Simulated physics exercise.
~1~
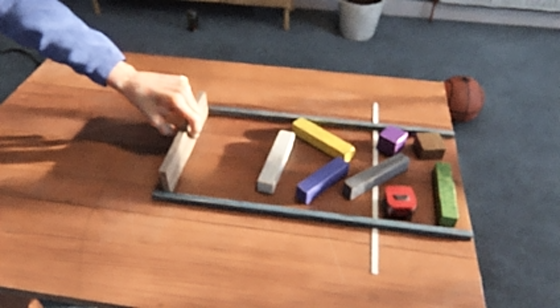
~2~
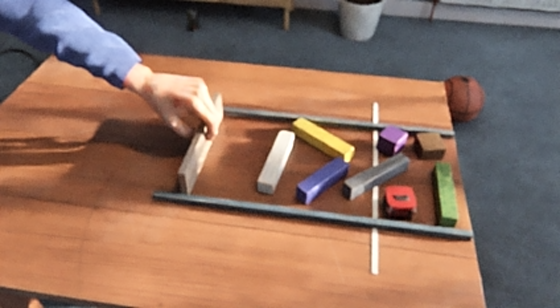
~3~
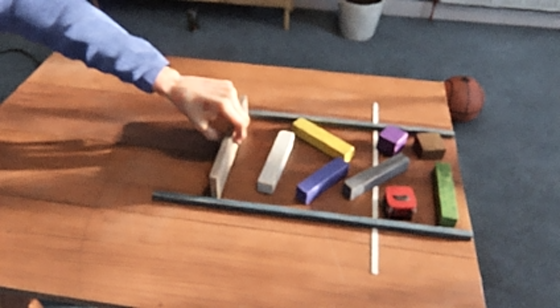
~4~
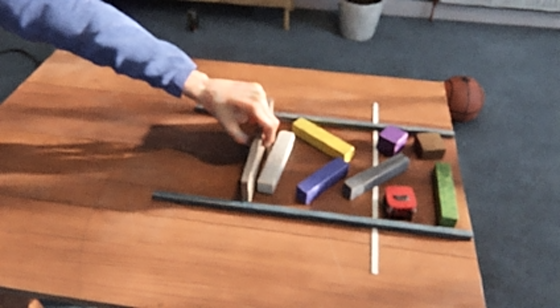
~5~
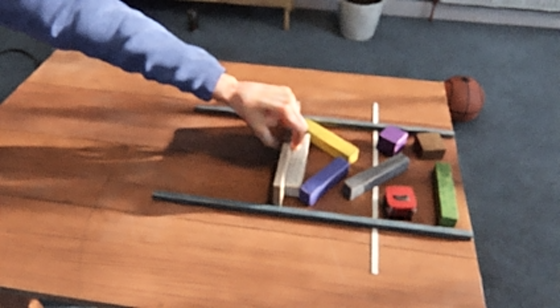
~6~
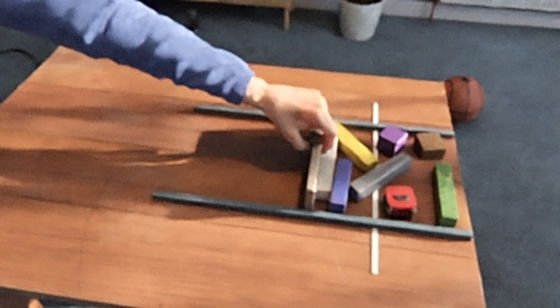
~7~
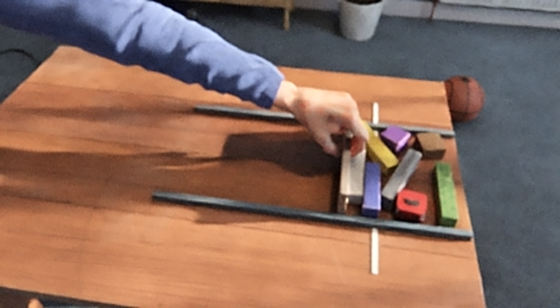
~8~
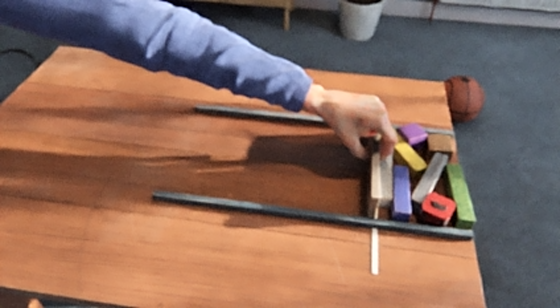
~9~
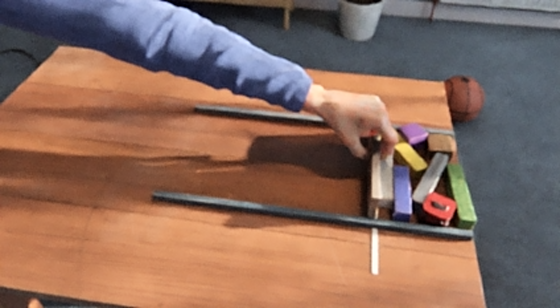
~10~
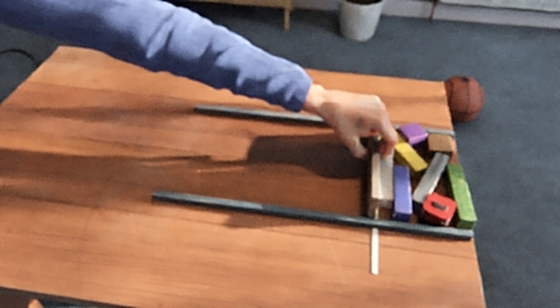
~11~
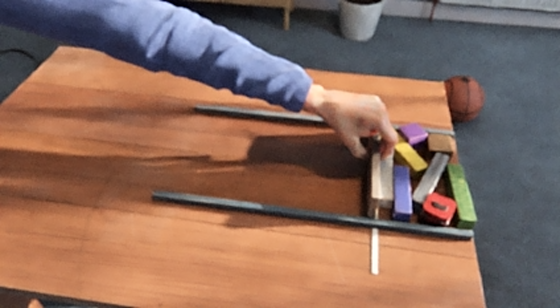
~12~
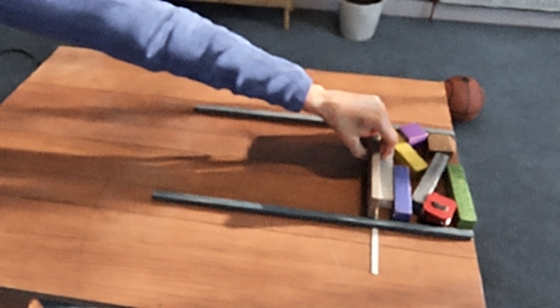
On a wooden table seen from above at an angle, two dark rails run toward the right edge, with a pale strip of tape across them. Between the rails lie white, yellow, blue and grey bars, with purple, brown, red and green pieces farther right. A hand in a blue sleeve slides an upright wooden board rightward until it meets the white bar. The board pushes that bar into the blue and yellow ones, and then the whole group bunches toward the edge. At the tape the hand stops and stays on the board, and every piece remains on the table.
